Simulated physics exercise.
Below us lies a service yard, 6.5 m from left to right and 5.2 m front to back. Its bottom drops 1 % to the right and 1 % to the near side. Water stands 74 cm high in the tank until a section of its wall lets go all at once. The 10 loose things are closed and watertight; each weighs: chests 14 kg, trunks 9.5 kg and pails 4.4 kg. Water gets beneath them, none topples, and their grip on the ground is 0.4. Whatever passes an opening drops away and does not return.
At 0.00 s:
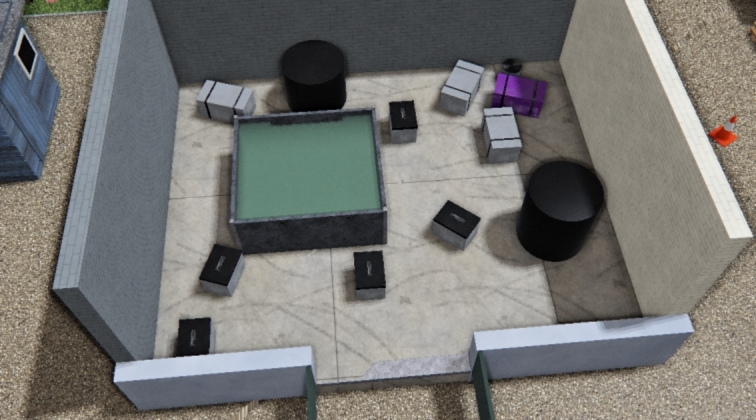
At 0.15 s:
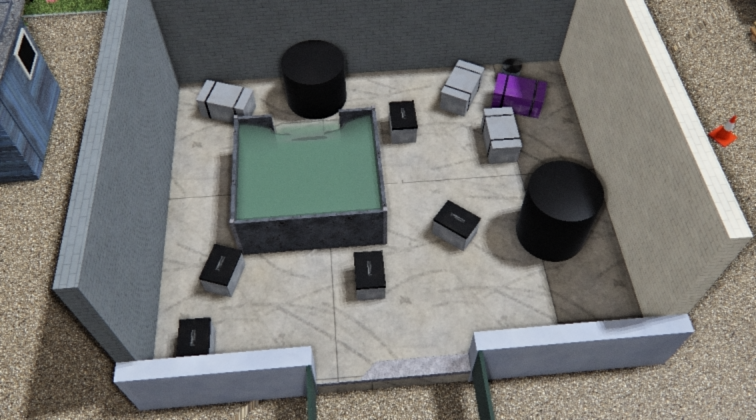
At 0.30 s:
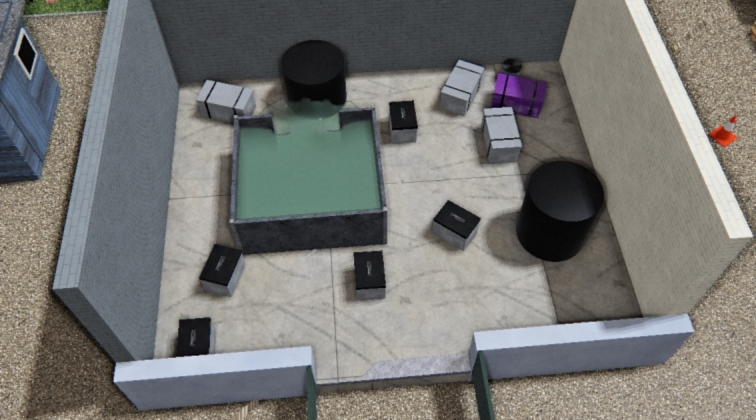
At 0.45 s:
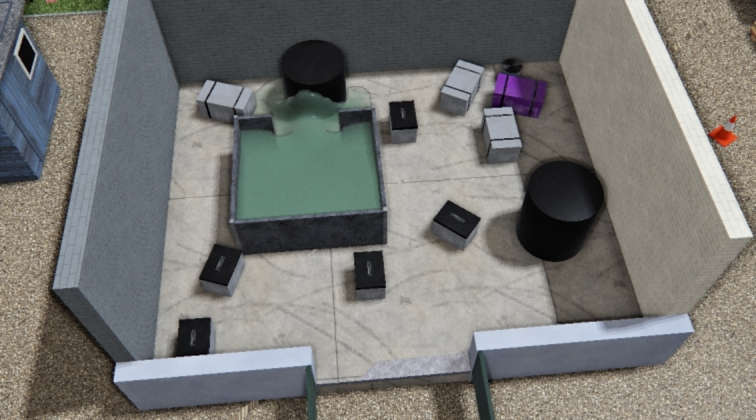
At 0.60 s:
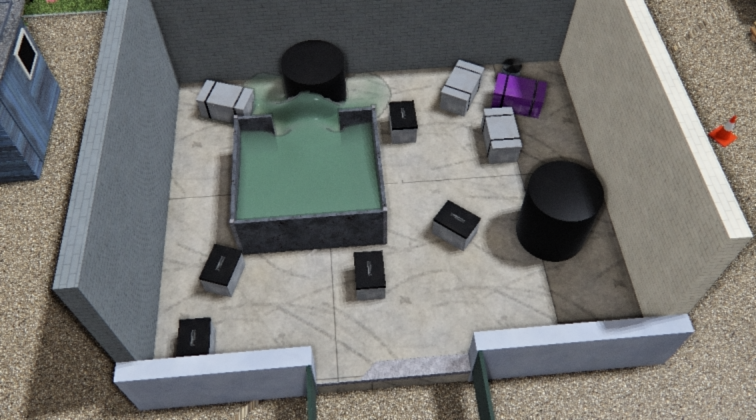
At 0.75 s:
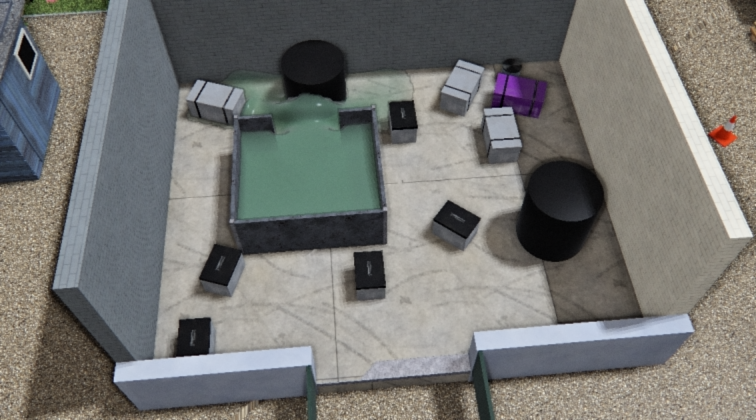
Green water pours over the tank's far side, spreads across the floor and shifts a grey trunk.
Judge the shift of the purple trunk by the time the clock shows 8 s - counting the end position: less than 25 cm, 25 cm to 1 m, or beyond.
The purple trunk gets carried off.
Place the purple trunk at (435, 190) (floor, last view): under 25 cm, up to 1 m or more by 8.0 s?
It is nudged along.
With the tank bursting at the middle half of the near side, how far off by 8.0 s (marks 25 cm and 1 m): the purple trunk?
Then the purple trunk holds its place.
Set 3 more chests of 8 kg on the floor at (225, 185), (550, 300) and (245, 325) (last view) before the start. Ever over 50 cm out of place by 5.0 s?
In turn: Past it, short of it, more.
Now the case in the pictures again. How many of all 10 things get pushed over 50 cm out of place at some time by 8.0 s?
That makes 9.
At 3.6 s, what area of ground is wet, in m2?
Some 24 m2.
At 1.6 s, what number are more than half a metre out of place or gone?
I count 2.
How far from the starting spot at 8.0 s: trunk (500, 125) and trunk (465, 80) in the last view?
In that order: 140 cm, 120 cm.
After 1.6 s the purple trunk is near (533, 89), 0.2 m from its start, aground; 0 of 10 are out; 1 afloat.
After 3.6 s the purple trunk is near (564, 135), 1.2 m from its start, afloat; 0 of 10 are out; 6 afloat.
After 5.6 s the purple trunk is near (537, 154), 1.4 m from its start, afloat; 0 of 10 are out; 5 afloat.
After 8.0 s the purple trunk is near (444, 163), 2.0 m from its start, afloat; 0 of 10 are out; 10 afloat.
